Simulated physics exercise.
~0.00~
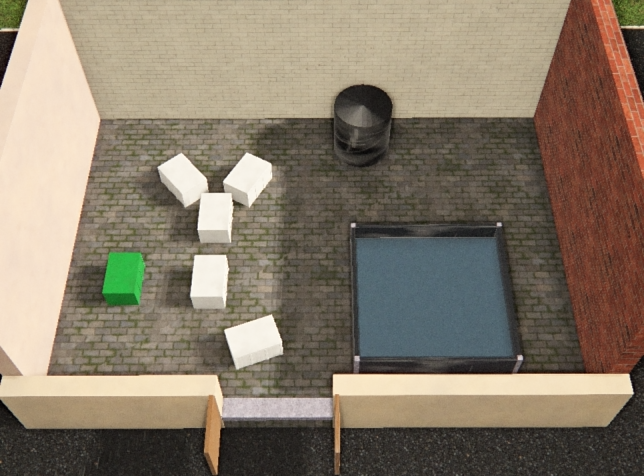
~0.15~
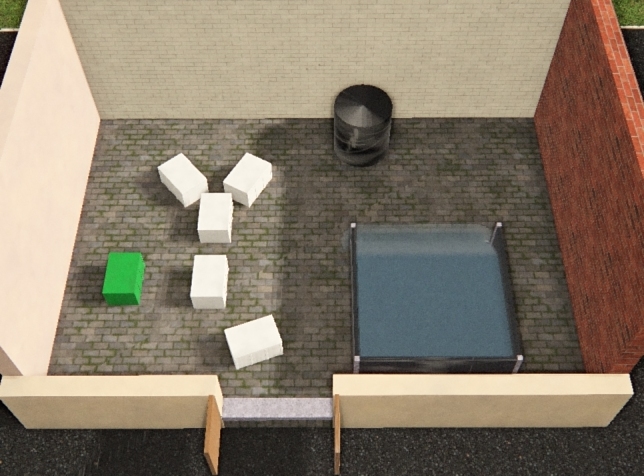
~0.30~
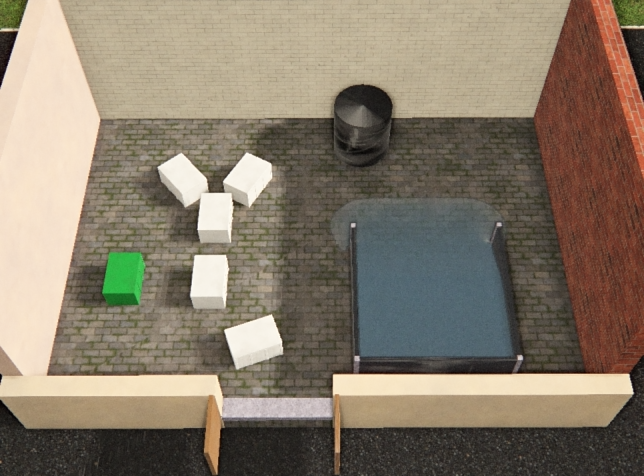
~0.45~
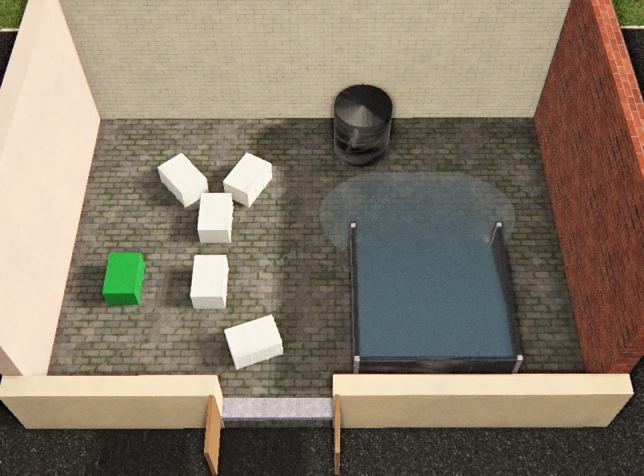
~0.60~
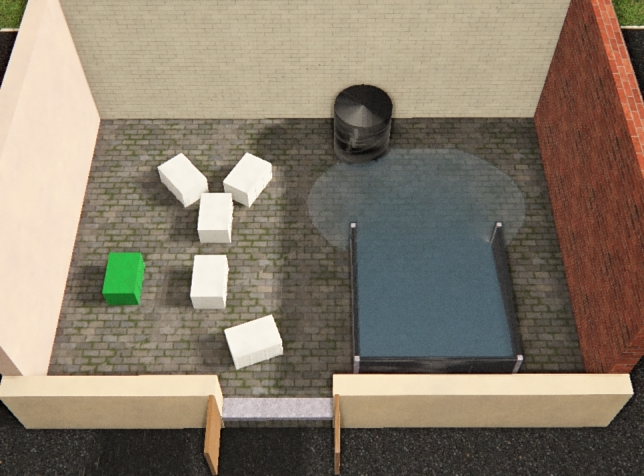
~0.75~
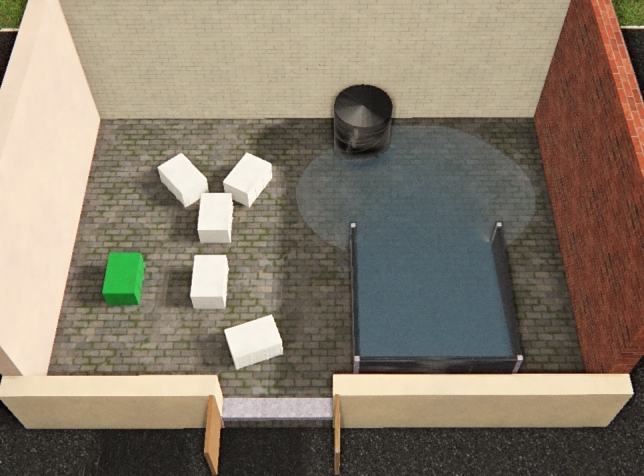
Water spreads from the tank's open far side across the paving while the crates stay still.
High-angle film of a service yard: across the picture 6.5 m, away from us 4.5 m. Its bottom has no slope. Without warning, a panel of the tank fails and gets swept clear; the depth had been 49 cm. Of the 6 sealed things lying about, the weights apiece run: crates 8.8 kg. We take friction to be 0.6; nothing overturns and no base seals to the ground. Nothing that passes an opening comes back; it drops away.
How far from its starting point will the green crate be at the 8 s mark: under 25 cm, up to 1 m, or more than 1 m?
It will be up to 1 m from its start.
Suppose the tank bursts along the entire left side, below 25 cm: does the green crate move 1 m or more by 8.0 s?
I'd say the green crate gets swept off.
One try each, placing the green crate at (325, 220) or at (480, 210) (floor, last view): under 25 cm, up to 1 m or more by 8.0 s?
First it is swept away, then it is swept away.
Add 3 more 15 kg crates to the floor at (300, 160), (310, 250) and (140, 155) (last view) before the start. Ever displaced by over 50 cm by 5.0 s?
So that's beyond the threshold, within the threshold and beyond the threshold, in that sequence.
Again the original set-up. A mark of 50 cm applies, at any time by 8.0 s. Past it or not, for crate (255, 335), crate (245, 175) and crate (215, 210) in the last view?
Results in listed order: Falls short / exceeds / exceeds.
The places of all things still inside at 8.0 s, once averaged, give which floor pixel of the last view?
The average lands around (167, 293).
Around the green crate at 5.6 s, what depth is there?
Around 3 cm.
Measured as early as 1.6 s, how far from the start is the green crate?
Some 0 cm from the start.
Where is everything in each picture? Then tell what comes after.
In the first frame, the green crate at (122, 273), on the bottom; water covers 3.2 m2; 0 of 6 have shifted.
In the second frame, the green crate at (122, 273) rests on the ground; 4.1 m2 under water; 0 of 6 have shifted.
In the third frame, the green crate at (122, 273) rests on the ground; 5.1 m2 under water; 0 of 6 have shifted.
In the fourth frame, the green crate at (122, 273) rests on the ground; water covers 6.3 m2; 0 of 6 have shifted.
In the fifth frame, the green crate at (122, 273) rests on the ground; 7.6 m2 under water; 0 of 6 have shifted.
In the sixth frame, the green crate at (122, 273), on the bottom; 8.7 m2 under water; 0 of 6 have shifted.
After 1.6 s the green crate is near (122, 273), 0.0 m from its start, aground; 0 of 6 are out; 0 afloat.
After 3.6 s the green crate is near (122, 273), 0.0 m from its start, aground; 0 of 6 are out; 1 afloat.
After 5.6 s the green crate is near (124, 279), 0.1 m from its start, aground; 0 of 6 are out; 1 afloat.
After 8.0 s the green crate is near (135, 310), 0.6 m from its start, afloat; 0 of 6 are out; 5 afloat.
